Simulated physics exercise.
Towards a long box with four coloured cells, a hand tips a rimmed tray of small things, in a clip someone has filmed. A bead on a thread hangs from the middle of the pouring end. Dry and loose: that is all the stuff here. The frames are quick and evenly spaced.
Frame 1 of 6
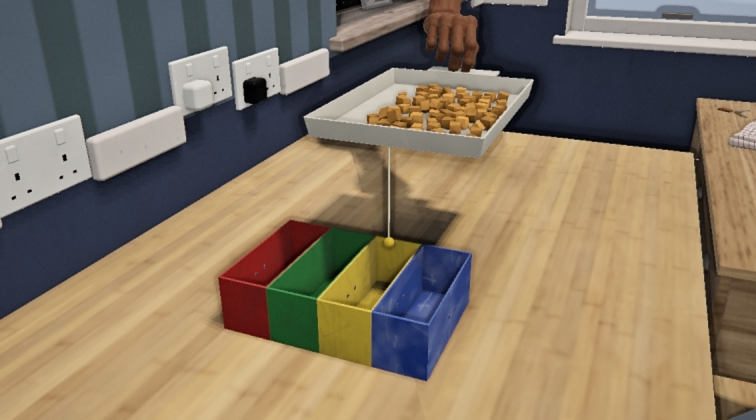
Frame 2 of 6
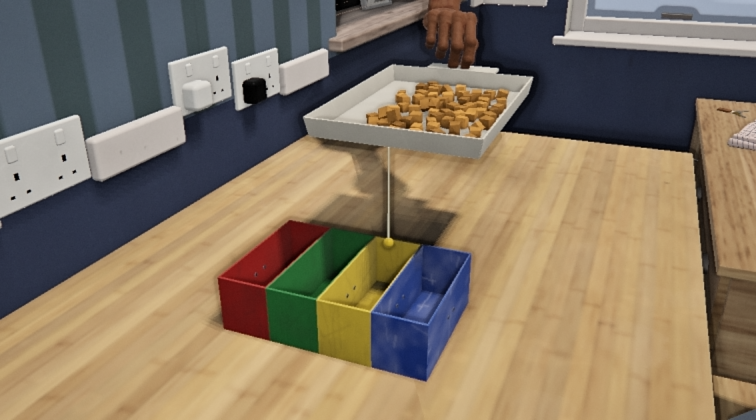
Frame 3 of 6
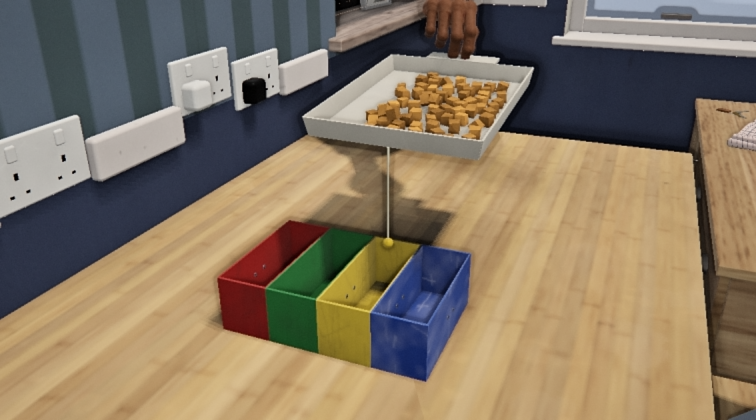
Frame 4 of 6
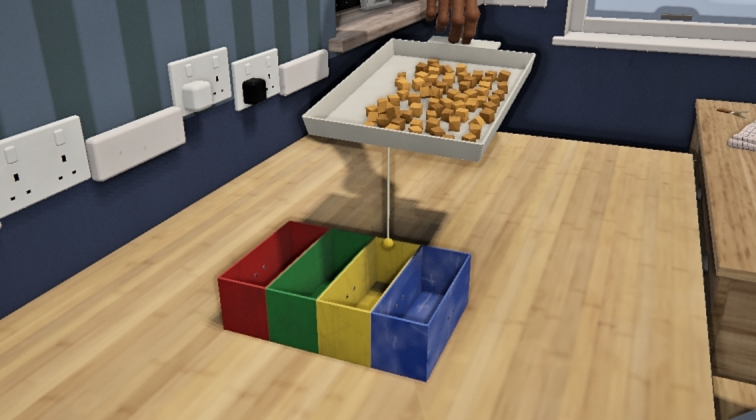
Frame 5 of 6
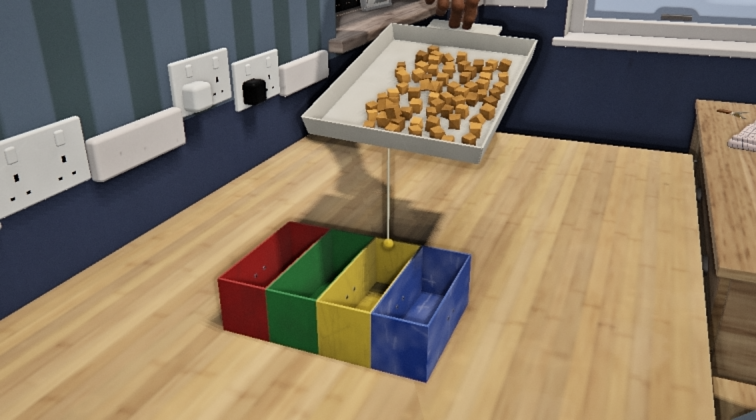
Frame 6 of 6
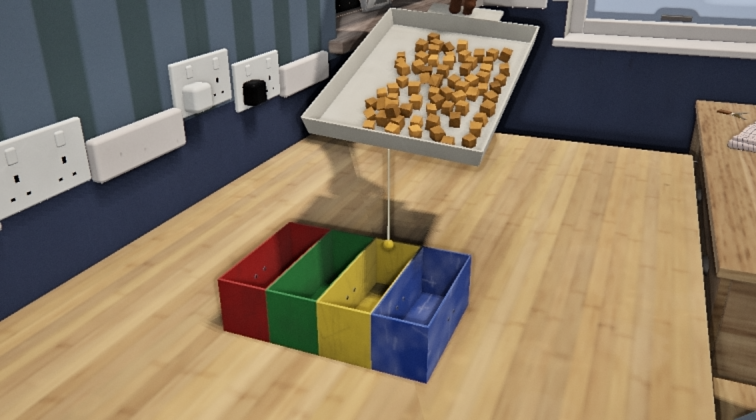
The footage shows a hand holding a rimmed tray of croutons above a box with red, green, yellow and blue cells, then steadily raising the tray's far side, leaving the near edge slightly lower at its right corner.
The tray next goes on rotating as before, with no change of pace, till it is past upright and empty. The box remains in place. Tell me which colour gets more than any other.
The blue one gets the most.
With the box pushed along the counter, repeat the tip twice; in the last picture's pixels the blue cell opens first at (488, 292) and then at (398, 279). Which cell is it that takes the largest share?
Case 1 - the yellow cell; case 2 - the blue cell.
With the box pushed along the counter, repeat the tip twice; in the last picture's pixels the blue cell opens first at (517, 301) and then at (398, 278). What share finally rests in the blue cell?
First try: Roughly 0 per cent; second try: Roughly 30 per cent.
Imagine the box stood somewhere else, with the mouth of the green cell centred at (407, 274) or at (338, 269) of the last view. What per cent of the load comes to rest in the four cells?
You'd get near 90 percent first and near 90 percent next.
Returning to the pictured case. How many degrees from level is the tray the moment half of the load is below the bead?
Angle reached: About 115°.
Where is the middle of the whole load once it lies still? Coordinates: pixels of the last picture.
(411, 342).
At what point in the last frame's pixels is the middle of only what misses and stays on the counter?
Near (504, 379).
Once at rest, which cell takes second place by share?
That's that yellow cell.
Shortly afterwards, tray tipped steeply; all but a few on the tray; only a few falling or outside the box.
Next, tray tipped past a quarter turn; the bulk on the tray; a little in the blue cell; only a few in the green cell; a little falling or outside the box.
Some moments later, tray tipped past a quarter turn; near a third in the blue cell; near a quarter in the yellow cell; a little in the green cell; near a third falling or outside the box.
In the end, tray tipped past a quarter turn; near a third in the blue cell; near a quarter in the yellow cell; a little in the green cell; none at all in the red cell; near a third outside the box.
